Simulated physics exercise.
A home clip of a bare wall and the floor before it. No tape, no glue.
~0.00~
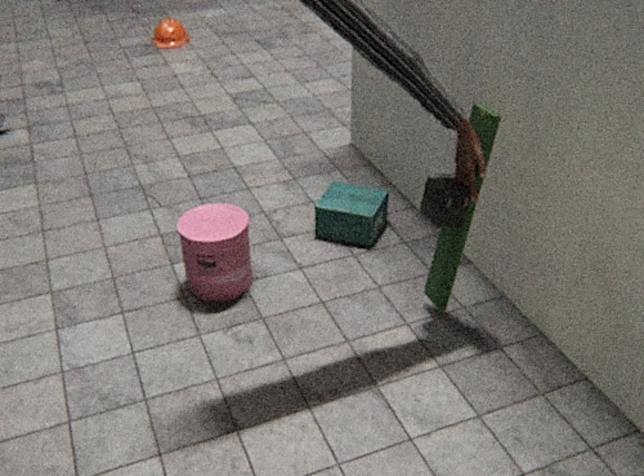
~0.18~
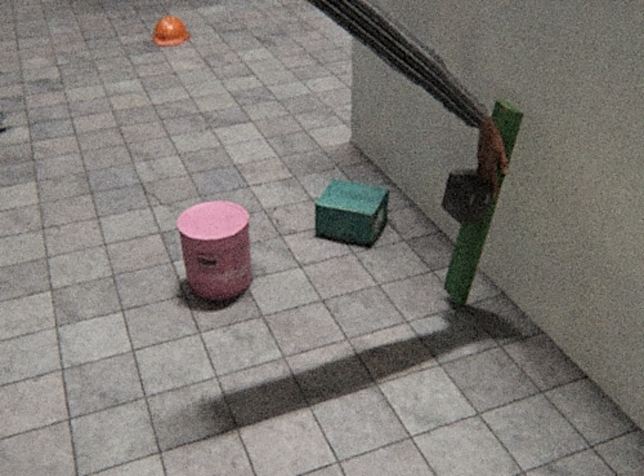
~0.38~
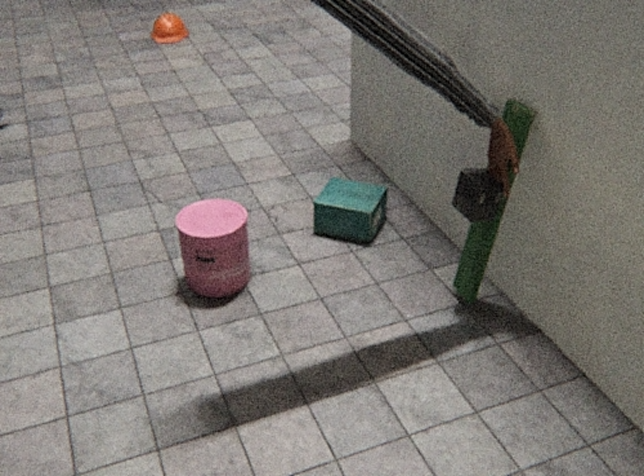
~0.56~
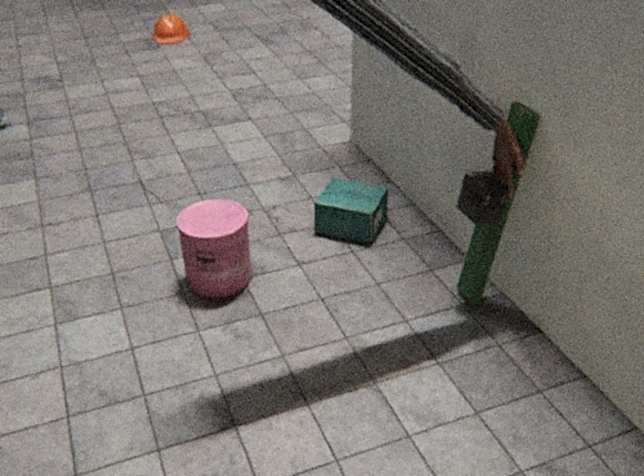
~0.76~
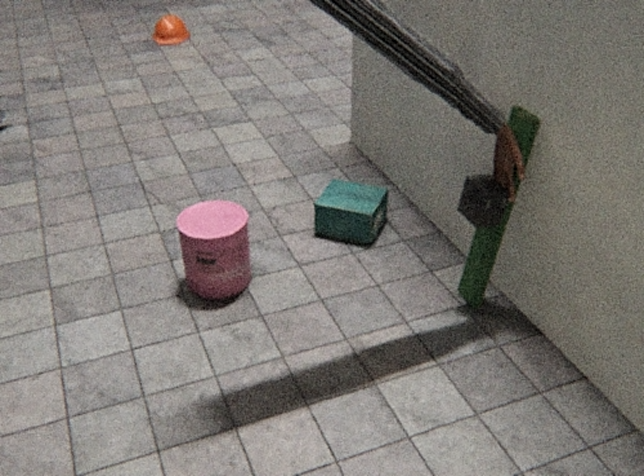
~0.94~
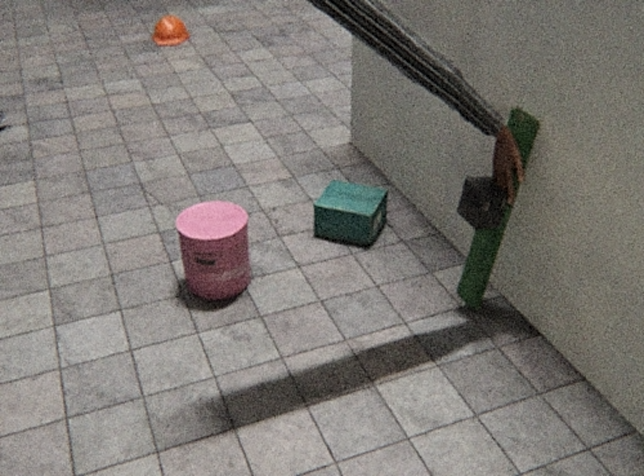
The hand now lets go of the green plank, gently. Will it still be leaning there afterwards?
As it turns out, it holds.
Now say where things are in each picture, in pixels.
In the first picture, not yet at the wall; green plank (459, 213); pink pail (217, 253).
In the second picture, not yet at the wall; green plank (480, 208); pink pail (217, 250).
In the third picture, not yet at the wall; green plank (490, 207); pink pail (215, 248).
In the fourth picture, not yet at the wall; green plank (495, 210); pink pail (216, 249).
In the fifth picture, leant on the wall, still held; green plank (495, 213); pink pail (216, 250).
In the sixth picture, leant on the wall, still held; green plank (495, 215); pink pail (215, 250).
Around 1.74 s, nothing moves.
Around 2.74 s, green plank resting near (495, 215).
Finally (4.5 s), all 3 still in place. Final places as the last picture's camera would see them, green plank near (496, 215). The plank remains leaning.
